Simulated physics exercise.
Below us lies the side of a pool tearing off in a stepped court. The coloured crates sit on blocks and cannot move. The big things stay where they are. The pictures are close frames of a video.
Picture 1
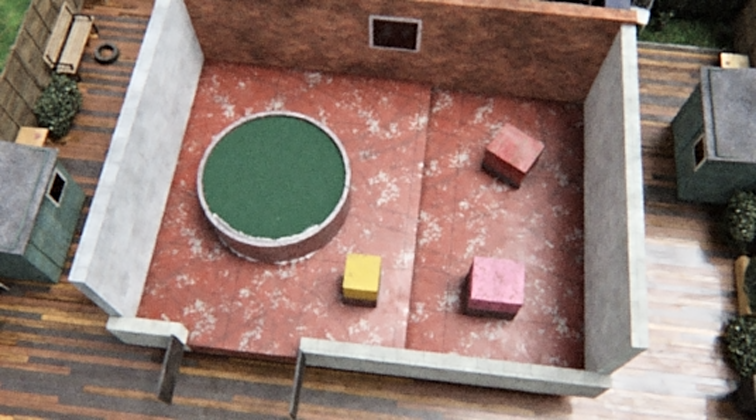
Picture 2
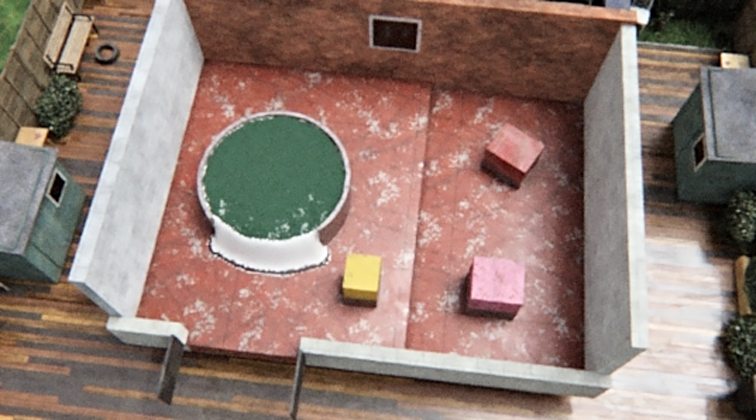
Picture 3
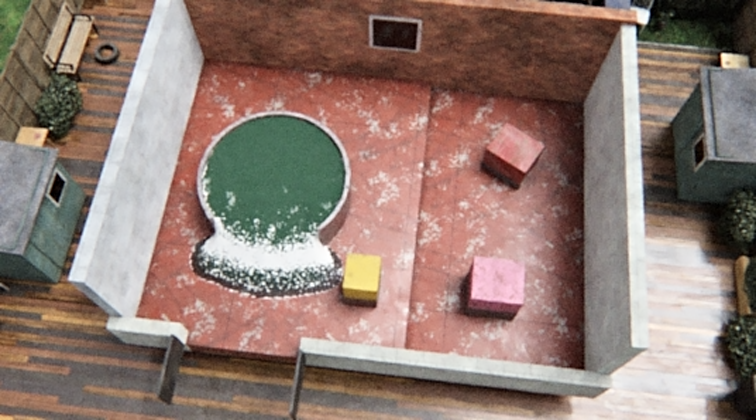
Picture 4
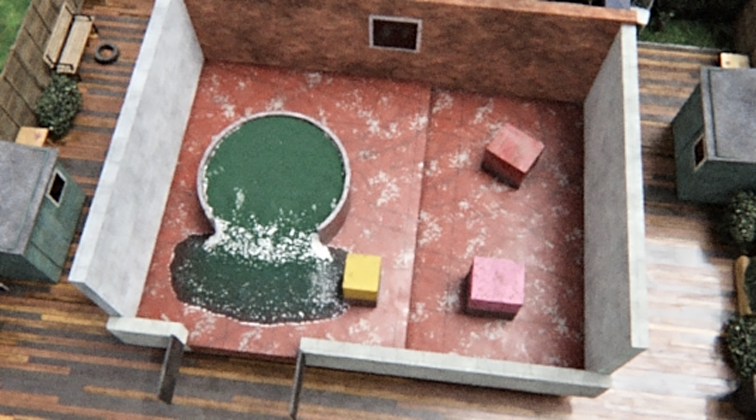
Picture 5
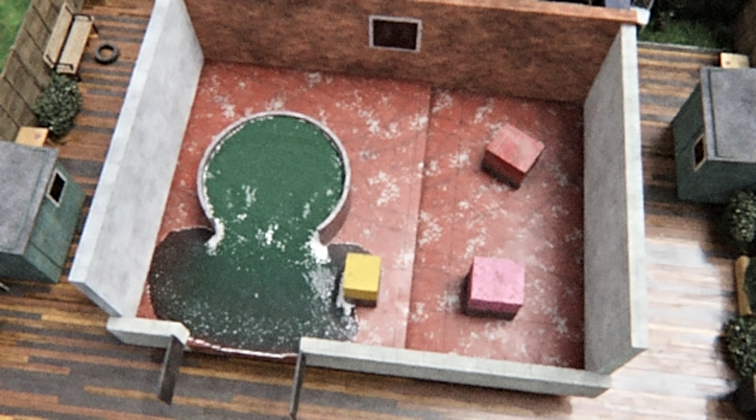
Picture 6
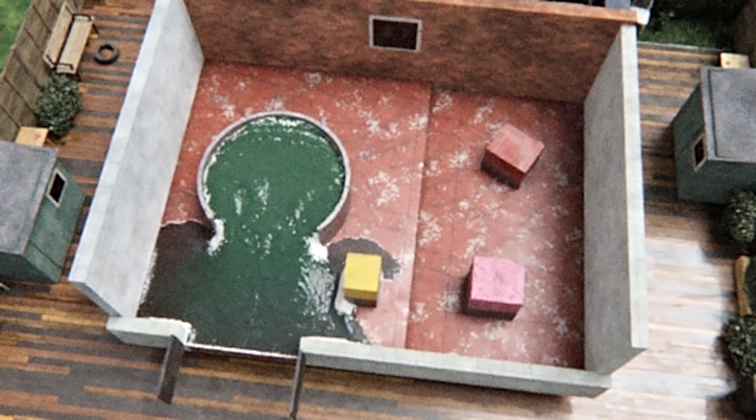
A large round tank of dark green water stands at the left of a walled, red-floored court, seen from a fixed view high above. A yellow block sits near the tank, with a pink block and a red block to the right and wooden decking outside. The tank's near side gives way, and white-edged water pours out, spreads across the floor to the front opening, and flows around the yellow block.
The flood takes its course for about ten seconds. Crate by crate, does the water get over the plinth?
In the end: The pink crate escapes dry; the red crate escapes dry; the yellow crate escapes dry.
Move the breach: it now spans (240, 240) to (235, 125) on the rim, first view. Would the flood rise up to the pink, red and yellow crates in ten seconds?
In short: The pink crate stays dry, the red crate ends up wet, the yellow crate is safe.
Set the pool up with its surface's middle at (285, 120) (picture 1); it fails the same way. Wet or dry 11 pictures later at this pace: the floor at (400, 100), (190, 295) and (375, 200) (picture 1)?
In that order: Not flooded, under water, not flooded.
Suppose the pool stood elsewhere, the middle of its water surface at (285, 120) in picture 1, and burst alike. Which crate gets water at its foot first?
I say the yellow-painted one.
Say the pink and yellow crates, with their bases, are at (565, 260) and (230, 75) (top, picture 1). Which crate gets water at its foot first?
The pink crate.
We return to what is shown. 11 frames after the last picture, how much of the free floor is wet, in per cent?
About 30 per cent.
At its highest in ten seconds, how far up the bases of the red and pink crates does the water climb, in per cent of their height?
Roughly 60 per cent, then 30 per cent.
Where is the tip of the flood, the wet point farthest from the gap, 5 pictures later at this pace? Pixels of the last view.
Around (484, 368).
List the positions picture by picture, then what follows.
The round tank at (275, 178) is whole and still, in the first picture.
Water pours out at (265, 254) and has run to (215, 238), in the second picture.
Water pours out at (266, 255) and has run to (337, 277), in the third picture.
Water pours out at (266, 255) and has run to (175, 283), in the fourth picture.
Water pours out at (266, 256) and has run to (154, 300), in the fifth picture.
The front is at a hidden place, out from the gap at (266, 256), in the sixth picture.
A moment on, water covers 25 % of the floor; the pink crate not reached, the red crate not reached, the yellow crate water round its plinth.
Next, water covers 30 % of the floor; the pink crate water round its plinth, the red crate not reached, the yellow crate water round its plinth.
Then, water covers 45 % of the floor; the pink crate water round its plinth, the red crate not reached, the yellow crate water round its plinth.
Later, water covers 70 % of the floor; the pink crate water round its plinth, the red crate water round its plinth, the yellow crate water round its plinth.
In the end, water covers 90 % of the floor; the pink crate stayed above the water, the red crate stayed above the water, the yellow crate stayed above the water.
